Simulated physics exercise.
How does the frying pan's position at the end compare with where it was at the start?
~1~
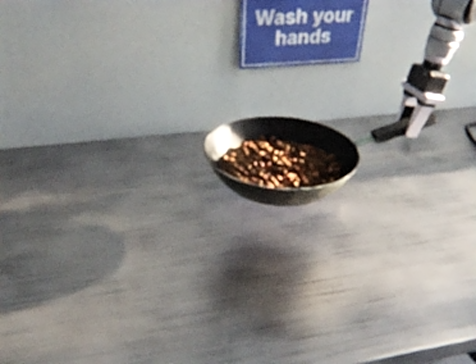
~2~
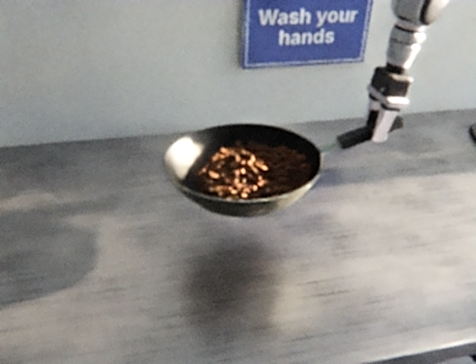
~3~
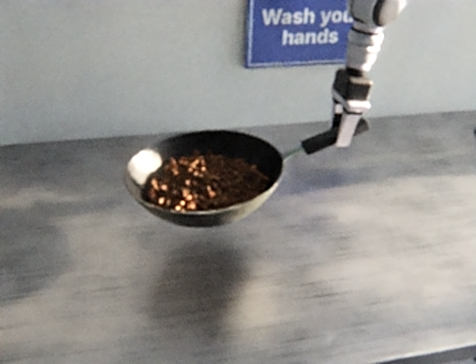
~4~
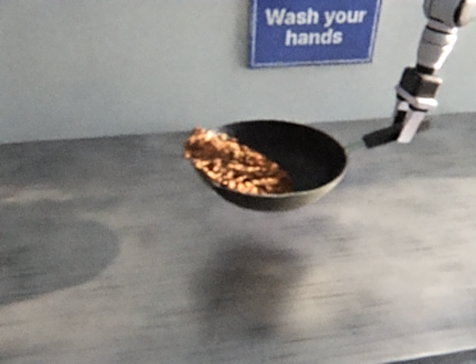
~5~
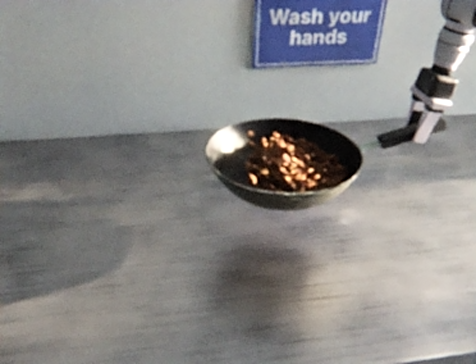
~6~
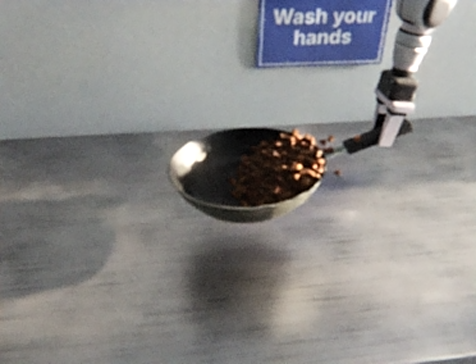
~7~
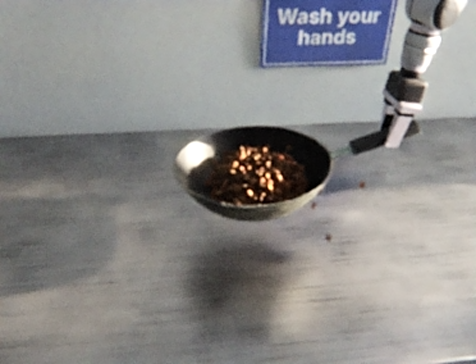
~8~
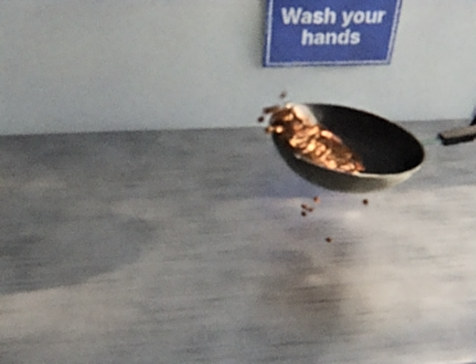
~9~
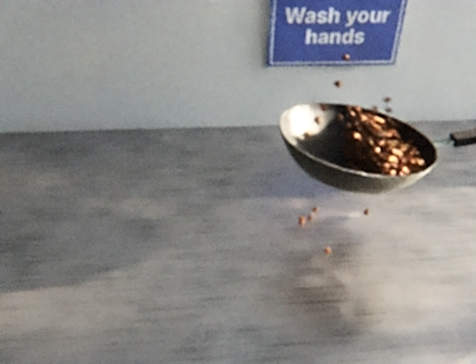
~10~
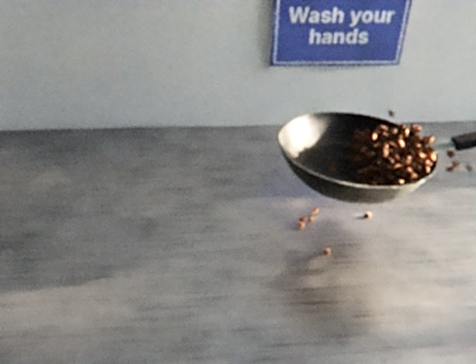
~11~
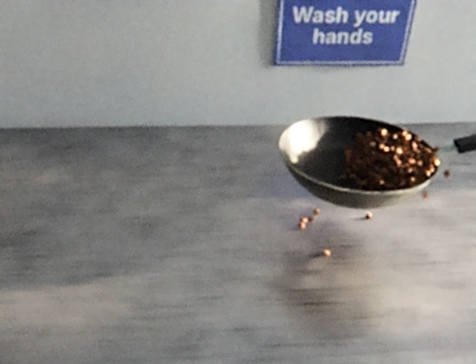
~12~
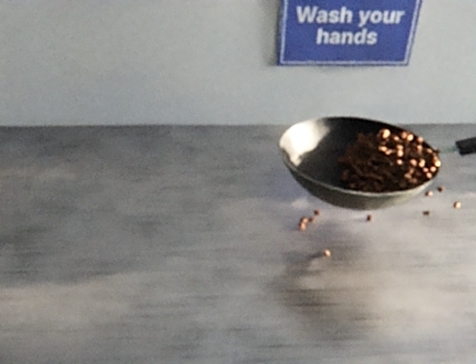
The frying pan ends up farther to the right than where it started, still held above the table at nearly the same height.
Over a grey table, a robot arm shakes a frying pan left and right, spilling a few brown pellets but keeping most.
